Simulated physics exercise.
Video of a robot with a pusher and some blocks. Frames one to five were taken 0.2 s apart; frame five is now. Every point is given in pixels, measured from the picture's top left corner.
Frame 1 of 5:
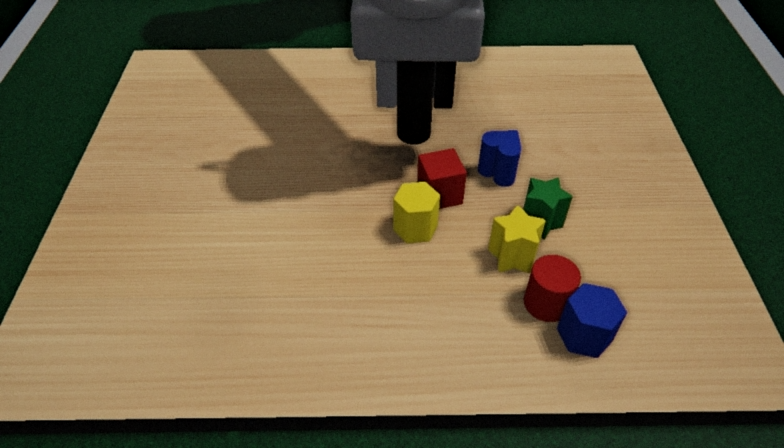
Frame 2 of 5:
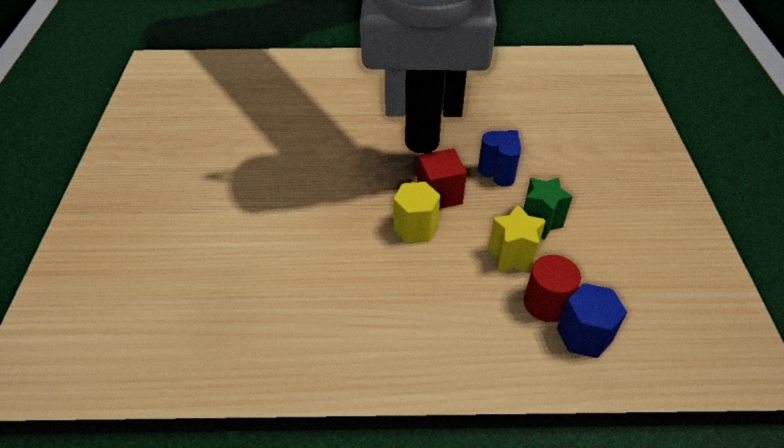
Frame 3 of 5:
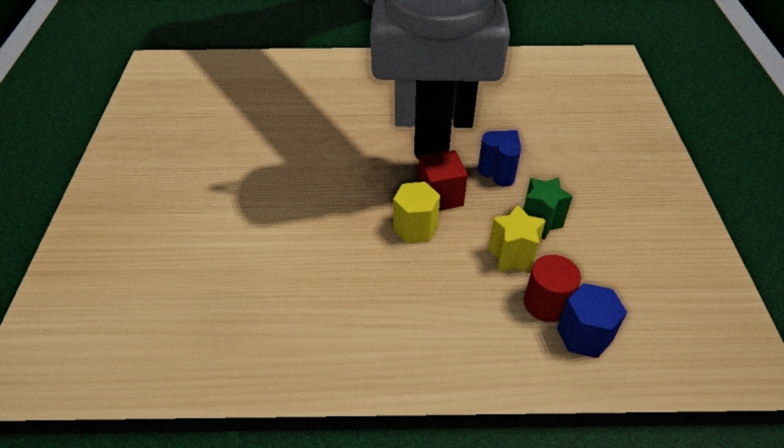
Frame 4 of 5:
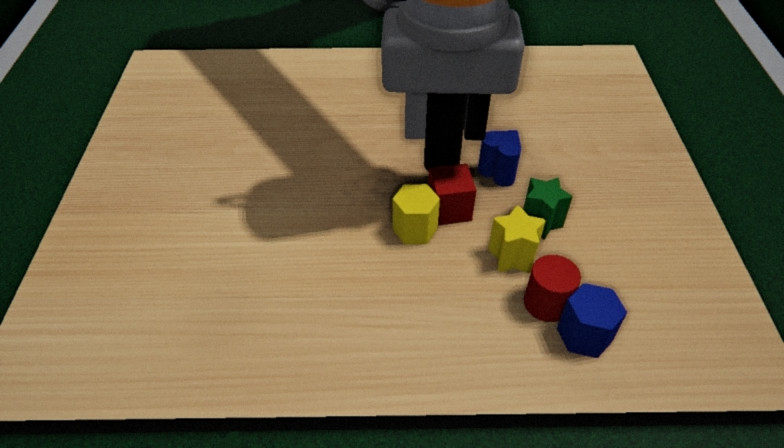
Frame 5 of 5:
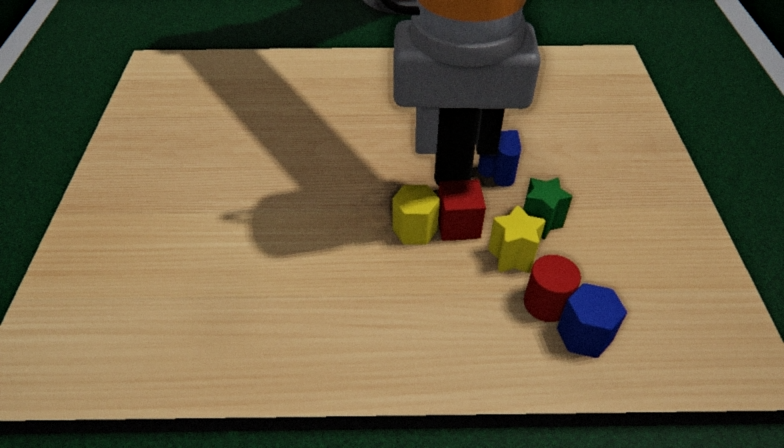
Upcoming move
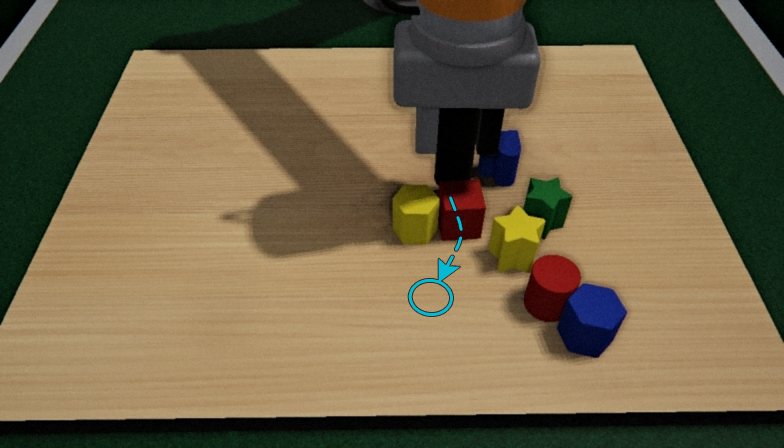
The robot's dark pusher moved down and slightly right across the wooden board to the red block, then pushed it the same way, past the yellow six-sided block, while the other blocks stayed put.
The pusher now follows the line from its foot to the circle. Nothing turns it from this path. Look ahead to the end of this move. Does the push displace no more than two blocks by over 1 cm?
That would be a yes.
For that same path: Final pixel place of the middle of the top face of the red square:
Final place: (481, 273).
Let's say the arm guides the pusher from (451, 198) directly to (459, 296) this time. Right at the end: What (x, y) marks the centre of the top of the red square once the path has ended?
It will likely be found at (500, 292).
The line goes from (451, 198) through (461, 229) and (449, 262) to (431, 297).
What follows on the original path. One third of the way, pusher (464, 212); red square (475, 230).
Two thirds of the way, pusher (451, 244); red square (478, 262), turned 40° anticlockwise.
At the end, pusher (432, 279); yellow six-sided block unmoved; red square (481, 273), turned 55° anticlockwise.
